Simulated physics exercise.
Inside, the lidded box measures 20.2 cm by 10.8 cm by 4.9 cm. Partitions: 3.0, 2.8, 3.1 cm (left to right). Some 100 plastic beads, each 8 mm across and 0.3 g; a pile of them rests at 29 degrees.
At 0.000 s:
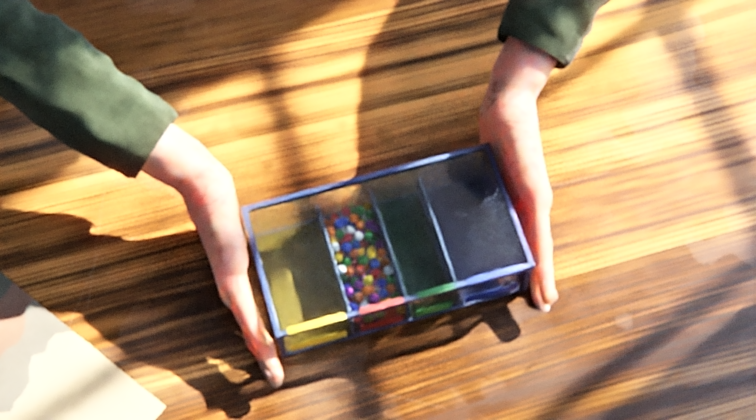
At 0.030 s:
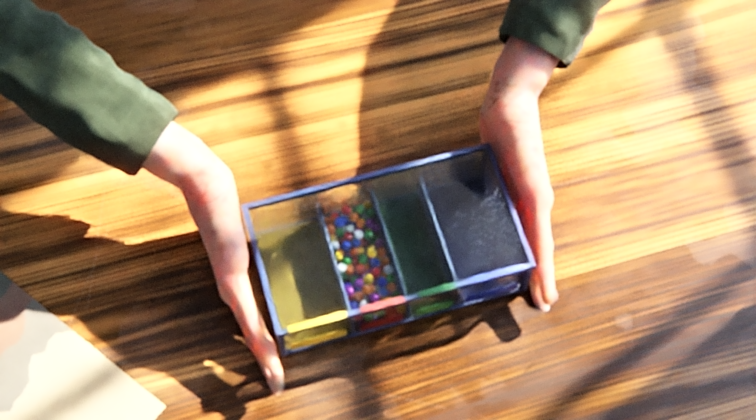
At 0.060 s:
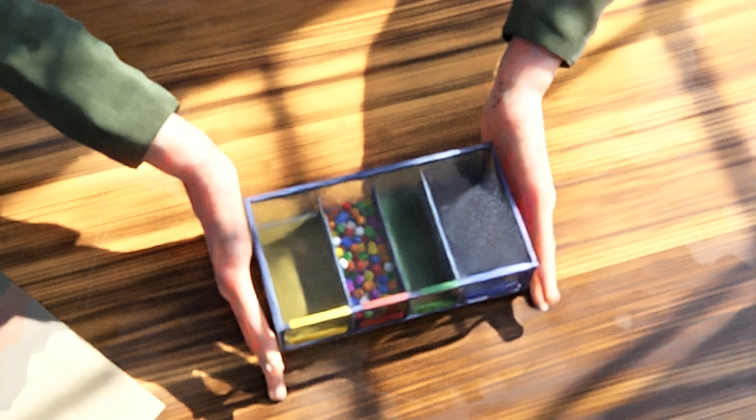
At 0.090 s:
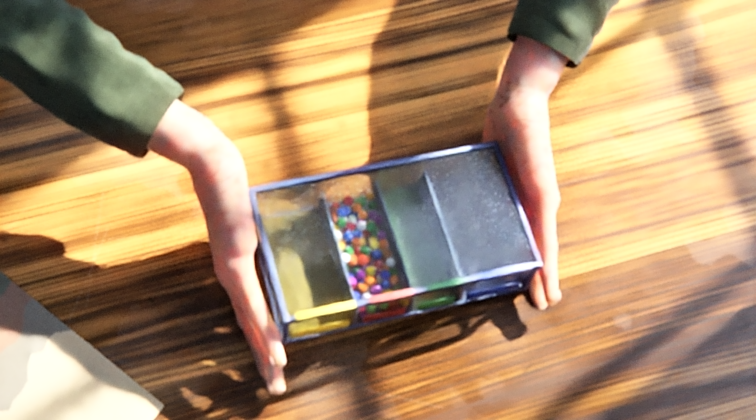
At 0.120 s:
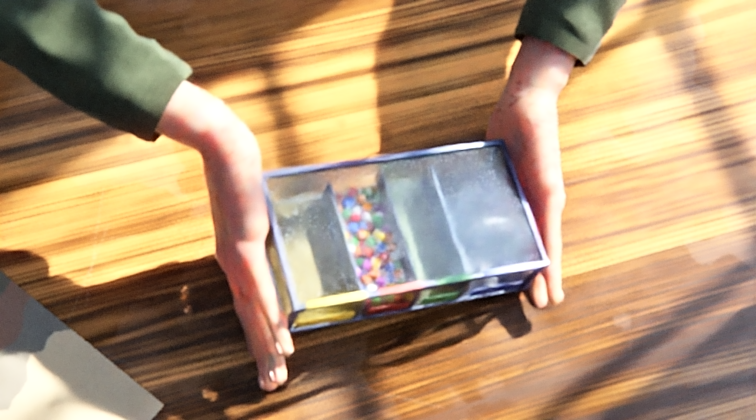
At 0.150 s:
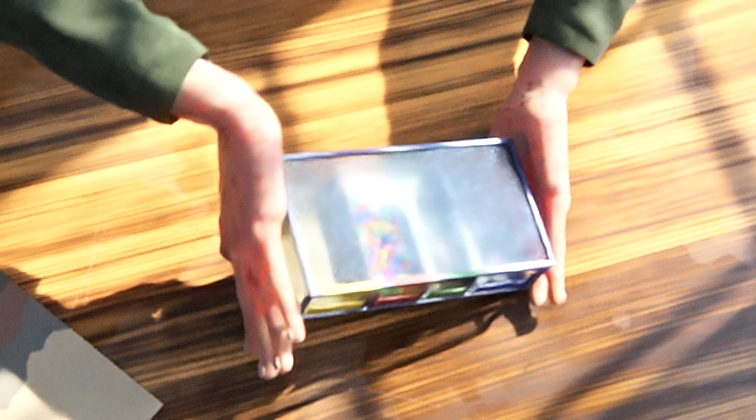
Two hands in dark green sleeves hold a clear lidded box with four compartments, one filled with colourful beads, on a sunlit wooden table. They tilt it gradually, shifting it slightly to the right, while a pale glare spreads over the lid until the beads are mostly obscured.
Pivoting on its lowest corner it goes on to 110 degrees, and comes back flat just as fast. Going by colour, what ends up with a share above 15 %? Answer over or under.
Red under, blue over, green under, yellow under.
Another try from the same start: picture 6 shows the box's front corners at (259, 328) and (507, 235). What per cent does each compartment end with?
Red 15, blue 0, green 0, yellow 85.
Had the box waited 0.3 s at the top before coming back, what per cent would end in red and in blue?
In that case red 5, blue 95.
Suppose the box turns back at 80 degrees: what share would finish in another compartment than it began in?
About 65 per cent.
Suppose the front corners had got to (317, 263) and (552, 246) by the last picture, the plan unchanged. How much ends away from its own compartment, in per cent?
Then about 90 per cent.
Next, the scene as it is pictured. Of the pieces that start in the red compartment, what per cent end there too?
About 0 per cent.
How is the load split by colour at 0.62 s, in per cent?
Red 40, blue 15, green 45, yellow 0.
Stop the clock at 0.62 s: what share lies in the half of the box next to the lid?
About 100 per cent.
After 0.62 s, tilt 109 degrees; red 40 %, blue 15 %, green 45 %.
Then, at 0.93 s, tilt 46 degrees; blue 100 %.
After 1.34 s, tilt 0 degrees; blue 100 %.
By 1.8 s all is still; red 0 %, blue 100 %, green 0 %, yellow 0 %.
